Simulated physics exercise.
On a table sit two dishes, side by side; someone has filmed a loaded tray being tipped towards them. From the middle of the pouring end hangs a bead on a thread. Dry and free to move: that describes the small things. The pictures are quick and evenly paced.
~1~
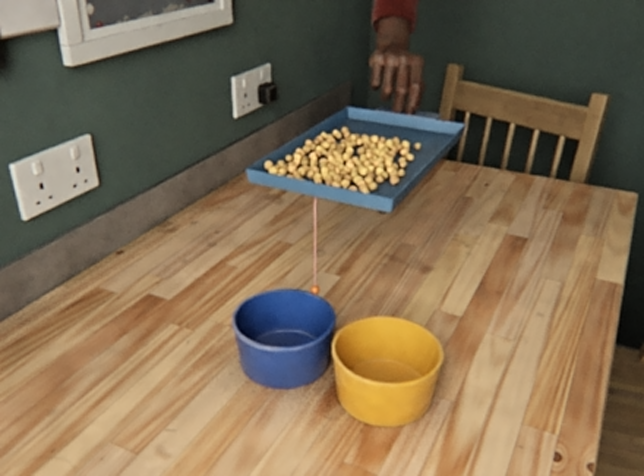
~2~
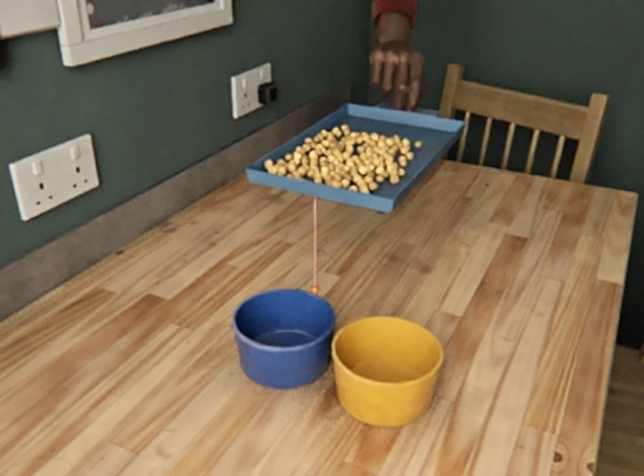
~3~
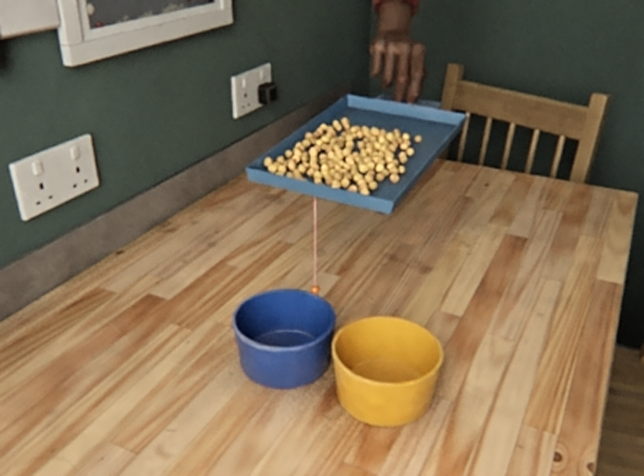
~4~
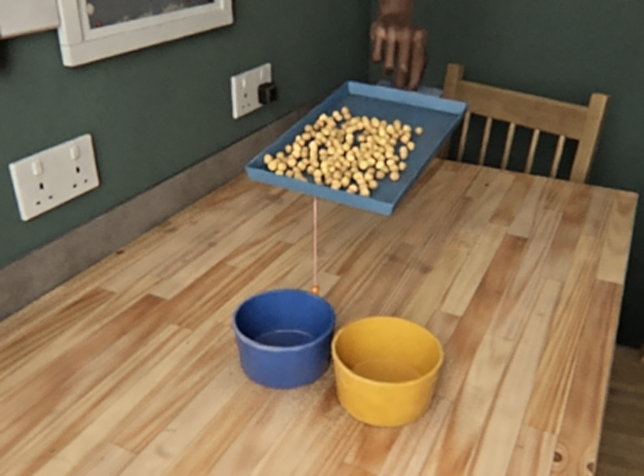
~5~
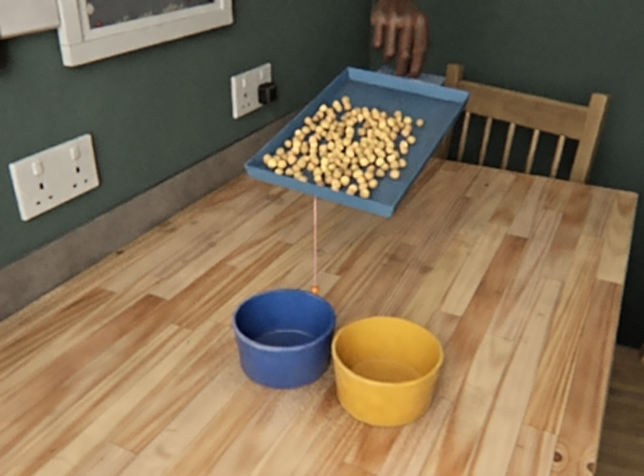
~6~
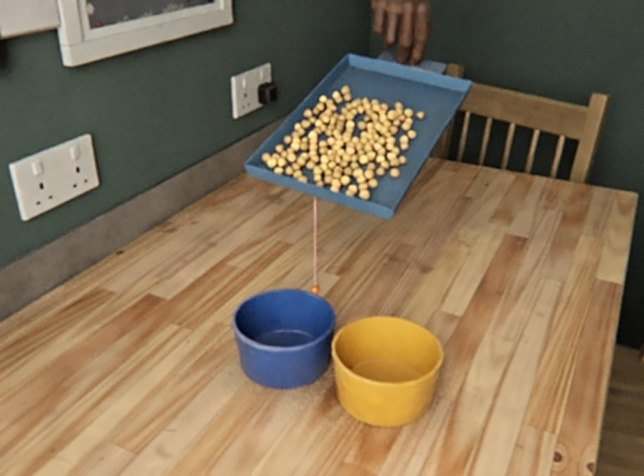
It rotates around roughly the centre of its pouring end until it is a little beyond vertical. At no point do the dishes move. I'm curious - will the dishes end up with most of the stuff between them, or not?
Yes, more than half of it.
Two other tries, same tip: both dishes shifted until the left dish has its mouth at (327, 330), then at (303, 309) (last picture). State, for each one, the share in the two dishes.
Close to 80 in a hundred first, close to 70 in a hundred second.
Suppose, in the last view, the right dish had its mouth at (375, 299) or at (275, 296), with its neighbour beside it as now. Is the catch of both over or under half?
Held in all, by try: A smaller portion, then a smaller portion.
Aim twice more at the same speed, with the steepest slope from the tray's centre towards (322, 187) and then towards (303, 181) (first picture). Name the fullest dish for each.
Result of try 1 is the left side, of try 2 the left side.
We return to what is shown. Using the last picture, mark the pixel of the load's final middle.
Near pixel (353, 377).
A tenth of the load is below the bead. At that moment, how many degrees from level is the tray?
That happens at close to 110 degrees.
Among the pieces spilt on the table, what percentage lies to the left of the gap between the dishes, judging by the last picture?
About 50 percent.
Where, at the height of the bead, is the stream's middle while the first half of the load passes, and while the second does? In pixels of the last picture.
The early half goes through (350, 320), the late half through (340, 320).
Shortly afterwards, tray tipped steeply; the whole lot on the tray.
Next, tray tipped right over; all but a few on the tray; only a few in the right dish; only a few in the air.
Some moments later, tray tipped past a quarter turn; near half in the right dish; near a third in the left dish; near a quarter outside both; only a few in the air.
In the end, tray tipped past a quarter turn; near half in the right dish; near a third in the left dish; near a quarter outside both; only a few in the air.
